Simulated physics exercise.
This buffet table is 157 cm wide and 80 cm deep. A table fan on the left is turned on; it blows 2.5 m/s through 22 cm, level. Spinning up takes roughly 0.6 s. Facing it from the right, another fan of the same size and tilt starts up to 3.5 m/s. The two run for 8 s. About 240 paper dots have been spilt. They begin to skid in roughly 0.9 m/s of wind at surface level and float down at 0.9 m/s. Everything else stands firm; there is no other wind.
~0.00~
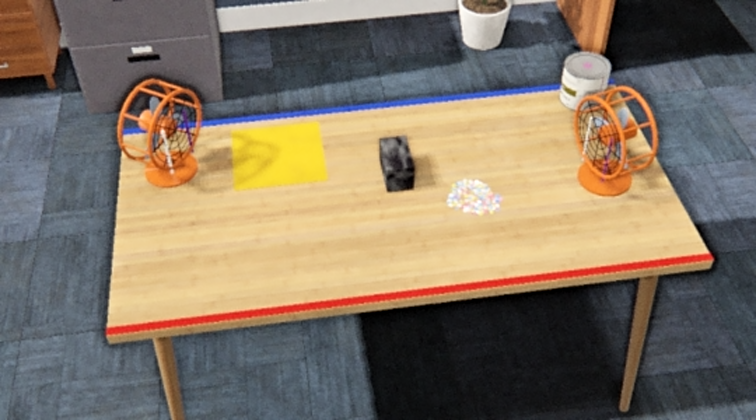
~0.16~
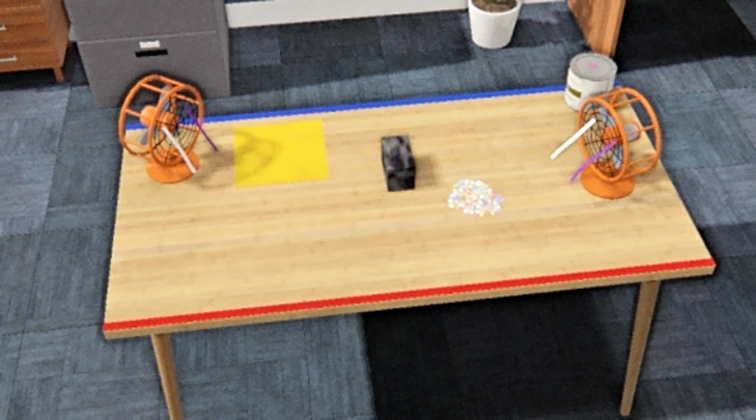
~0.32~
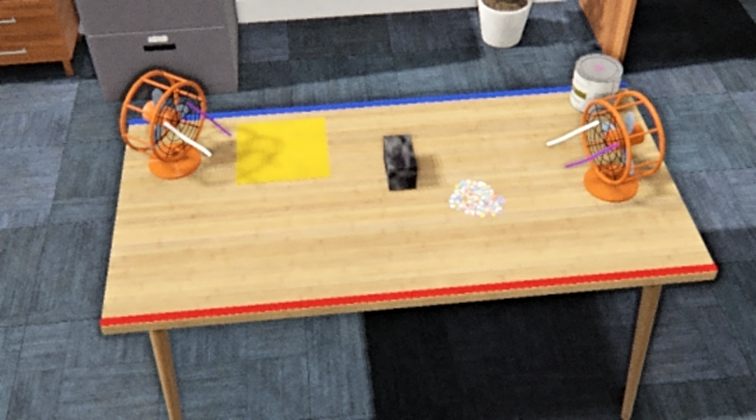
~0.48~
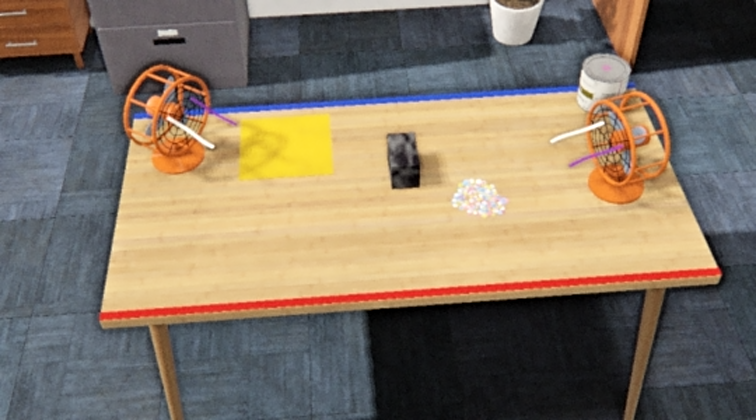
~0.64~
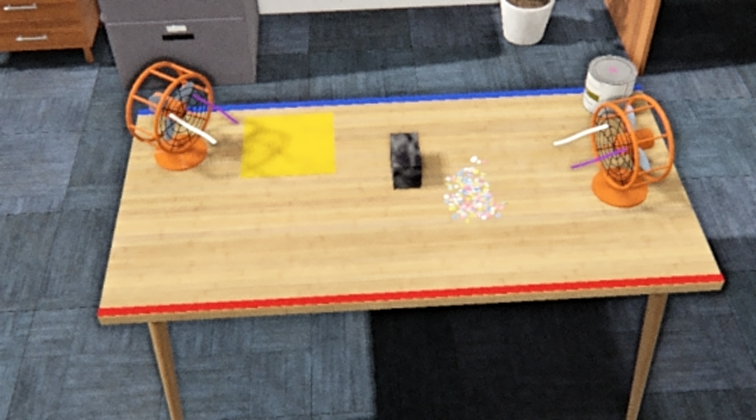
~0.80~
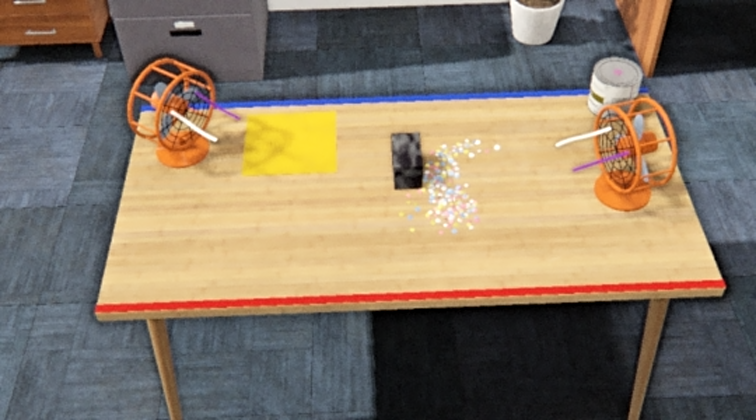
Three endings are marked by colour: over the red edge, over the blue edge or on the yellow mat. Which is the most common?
The blue one.
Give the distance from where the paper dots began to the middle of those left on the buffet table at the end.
Roughly 30 cm.
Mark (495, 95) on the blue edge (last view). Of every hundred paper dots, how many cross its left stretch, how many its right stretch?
About 50 % left and 0 % right.
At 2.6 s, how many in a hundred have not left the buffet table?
Some 40 per cent.
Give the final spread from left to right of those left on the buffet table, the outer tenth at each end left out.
Roughly 40 cm.
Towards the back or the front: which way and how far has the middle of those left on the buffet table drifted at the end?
Towards the back, some 30 cm.
After 1.6 s, 19 % are over the blue edge, 21 % over the red edge and 0 % on the yellow mat; the middle of those left on the top is near (426, 168); 6 % are gone or lie where they will stay.
After 2.6 s, 31 % are over the blue edge, 26 % over the red edge and 1 % on the yellow mat; the middle of those left on the top is near (451, 141); 52 % are gone or lie where they will stay.
After 4.4 s, 46 % are over the blue edge, 27 % over the red edge and 1 % on the yellow mat; the middle of those left on the top is near (463, 140); 73 % are gone or lie where they will stay.
After 8.0 s, at the end, 50 % are over the blue edge, 28 % over the red edge and 1 % on the yellow mat; the middle of those left on the top is near (463, 135).
